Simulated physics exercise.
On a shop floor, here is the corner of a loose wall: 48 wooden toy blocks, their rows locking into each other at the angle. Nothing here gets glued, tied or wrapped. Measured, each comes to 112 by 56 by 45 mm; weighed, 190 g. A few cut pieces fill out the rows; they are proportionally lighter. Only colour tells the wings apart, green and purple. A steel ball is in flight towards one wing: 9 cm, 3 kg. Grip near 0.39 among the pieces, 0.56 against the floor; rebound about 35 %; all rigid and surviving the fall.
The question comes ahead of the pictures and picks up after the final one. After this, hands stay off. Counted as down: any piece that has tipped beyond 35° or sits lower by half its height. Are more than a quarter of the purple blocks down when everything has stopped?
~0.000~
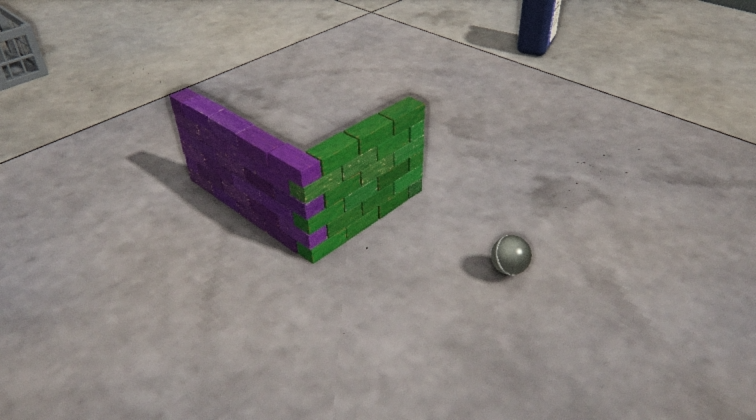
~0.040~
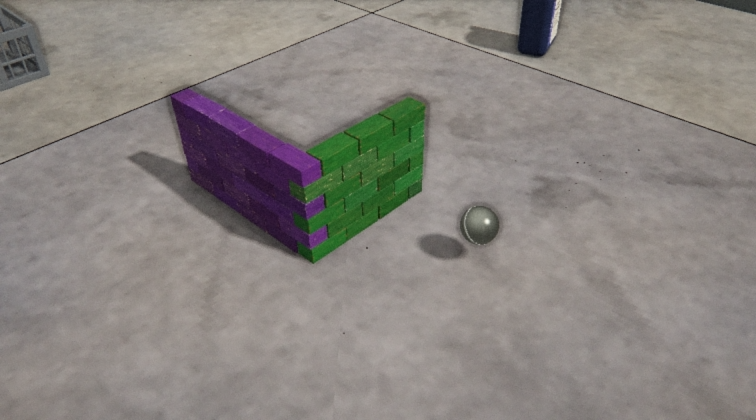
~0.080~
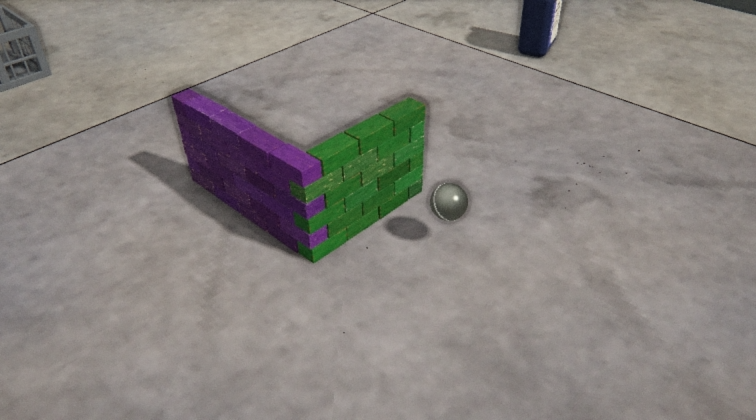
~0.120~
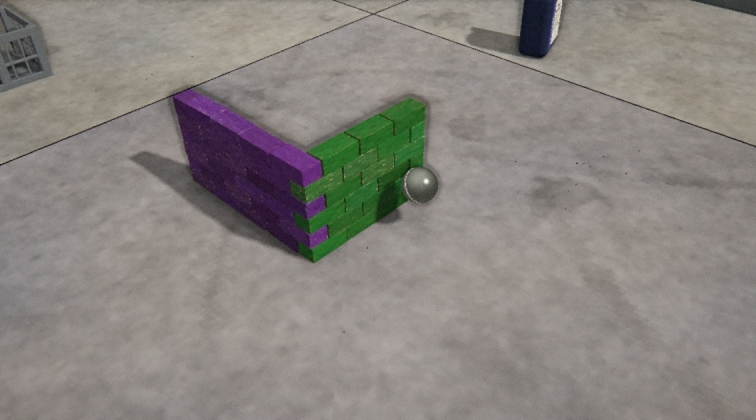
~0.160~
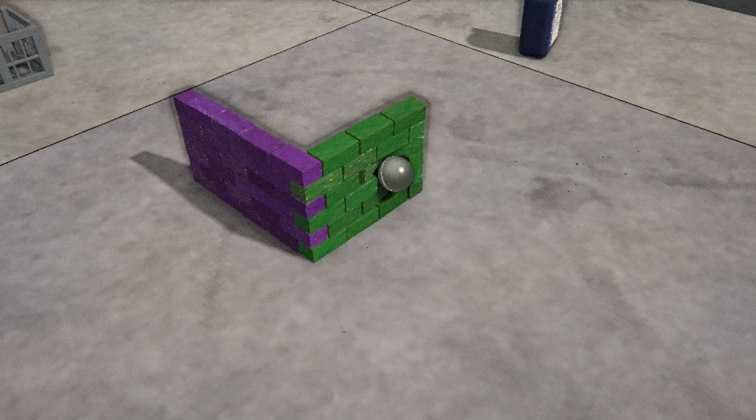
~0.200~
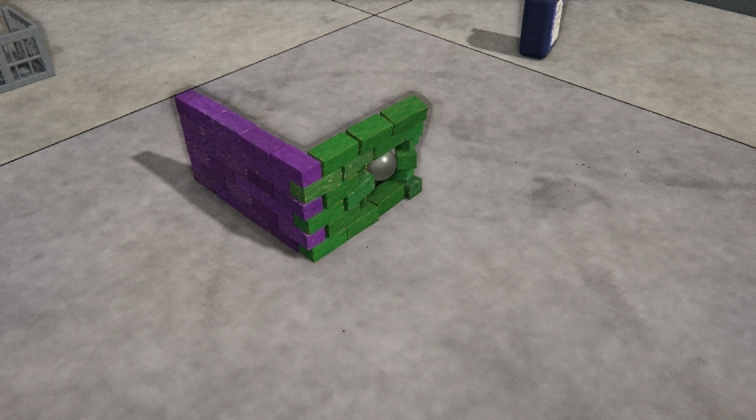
No.
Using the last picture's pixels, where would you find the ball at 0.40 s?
Around (314, 145).
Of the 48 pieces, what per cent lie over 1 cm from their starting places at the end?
Fraction: 25 %.
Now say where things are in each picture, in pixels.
In the first frame (places mark the middle of the side facing us; the camera moves round a little), ball (511, 255) 32 cm from contact, 2.5 m/s; top purple block (294, 156); top green block (368, 125); nothing disturbed.
Ball (480, 225) 23 cm from contact, 2.4 m/s; top purple block (294, 157), in the second frame.
Ball (449, 202) 14 cm from contact, 2.3 m/s; top purple block (295, 157), in the third frame.
Ball (420, 185) 46 mm from contact, 2.3 m/s; top purple block (295, 157), in the fourth frame.
Ball (396, 174) after contact, 1.5 m/s; top purple block (295, 157); top green block (369, 125) leaning 5°; steepest lean 5°, the block at (403, 108); 11 disturbed, none down, in the fifth frame.
Ball (379, 163) after contact, 1.5 m/s; top purple block (295, 157); top green block (370, 127) leaning 11°; steepest lean 13°, the block at (391, 145); 19 disturbed, none down, in the sixth frame.
After 0.28 s, ball still moving; none of the 27 purple blocks down (6 of 48 in all colours); top purple block shifted 5 mm; top green block shifted 7 mm.
After 0.40 s, ball still moving; none of the 27 purple blocks down (9 of 48 in all colours); top purple block shifted 5 mm; top green block leaning 20°, 25 mm lower.
After 0.64 s, ball still moving; none of the 27 purple blocks down (11 of 48 in all colours); top purple block shifted 6 mm; top green block upside down.
At rest (1.2 s), ball rolling away; none of the 27 purple blocks down (10 of 48 in all colours); top purple block shifted 6 mm; top green block upside down. That is 0 per cent. As the last picture would show them, middles, top purple block near (295, 166), top green block near (392, 172).
